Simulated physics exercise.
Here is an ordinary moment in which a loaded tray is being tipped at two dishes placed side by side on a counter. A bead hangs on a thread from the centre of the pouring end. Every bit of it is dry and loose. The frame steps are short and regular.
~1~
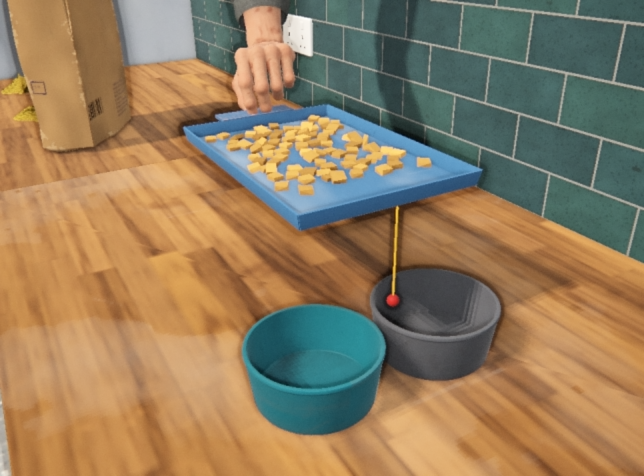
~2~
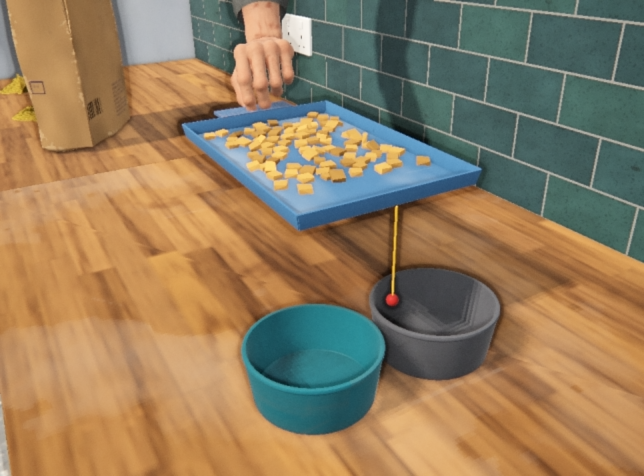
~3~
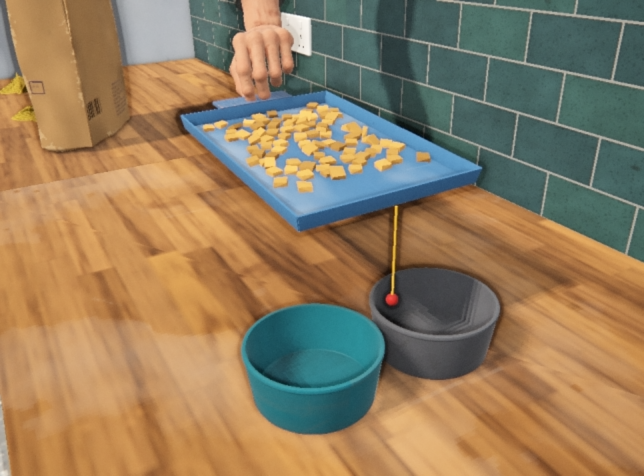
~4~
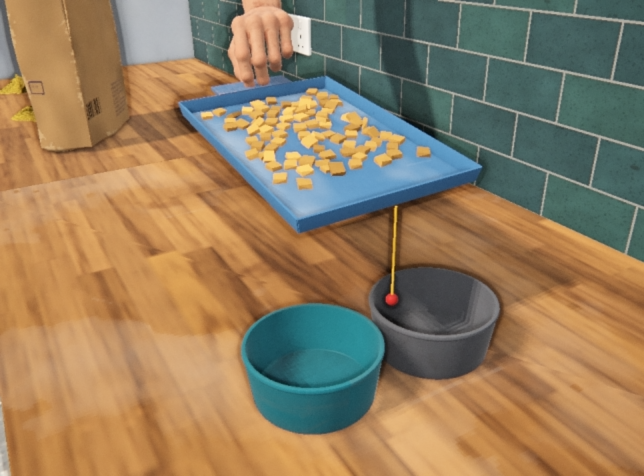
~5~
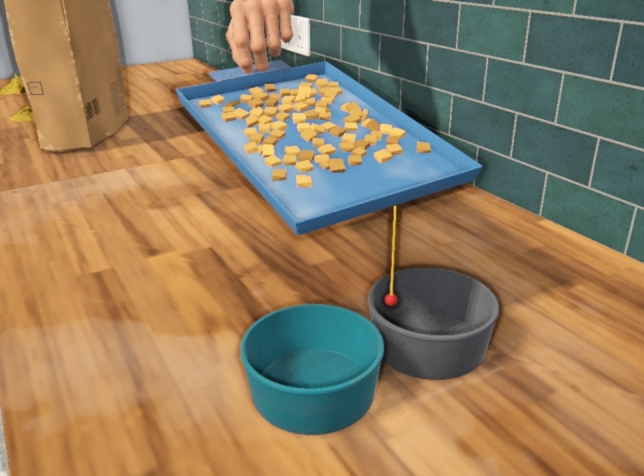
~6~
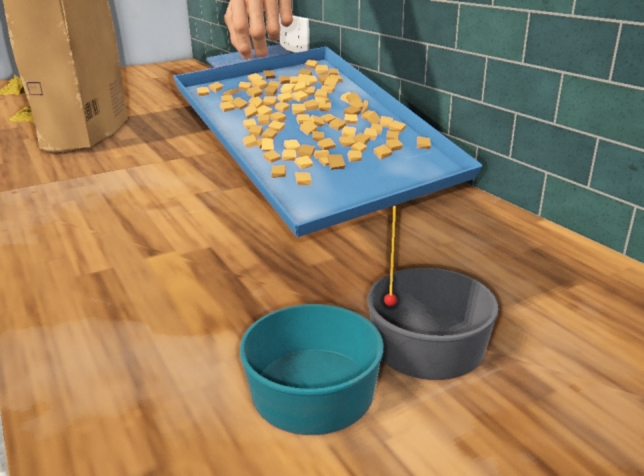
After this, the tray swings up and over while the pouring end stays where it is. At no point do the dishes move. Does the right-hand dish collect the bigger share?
No, the left-hand dish does.
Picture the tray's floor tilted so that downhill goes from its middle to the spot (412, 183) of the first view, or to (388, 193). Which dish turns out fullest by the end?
Results - the dish on the right side first, the dish on the right side second.
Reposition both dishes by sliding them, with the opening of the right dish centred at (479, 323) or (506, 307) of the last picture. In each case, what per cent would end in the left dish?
Roughly 80% the first time and 70% the second time.
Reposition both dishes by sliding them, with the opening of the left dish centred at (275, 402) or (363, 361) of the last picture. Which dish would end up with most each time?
Results - the dish on the right side first, the dish on the left side second.
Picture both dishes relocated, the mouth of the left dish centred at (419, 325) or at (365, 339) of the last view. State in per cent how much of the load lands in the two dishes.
In turn about 30 and about 80 percent.
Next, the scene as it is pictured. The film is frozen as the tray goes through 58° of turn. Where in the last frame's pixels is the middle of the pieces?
(342, 171).
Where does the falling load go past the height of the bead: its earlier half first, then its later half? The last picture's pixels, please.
First part (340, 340), rest (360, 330).
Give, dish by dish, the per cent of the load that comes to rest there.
Near 70 in a hundred for the left dish; near 0 for the right dish.
Shortly afterwards, tray tipped steeply; all but a few on the tray; only a few in the air.
Next, tray tipped right over; near two thirds on the tray; near a quarter in the left dish; a little outside both; near a quarter in the air.
Some moments later, tray tipped past a quarter turn; near two thirds in the left dish; only a few in the right dish; near a quarter outside both.
In the end, tray tipped past a quarter turn; near two thirds in the left dish; only a few in the right dish; near a quarter outside both.
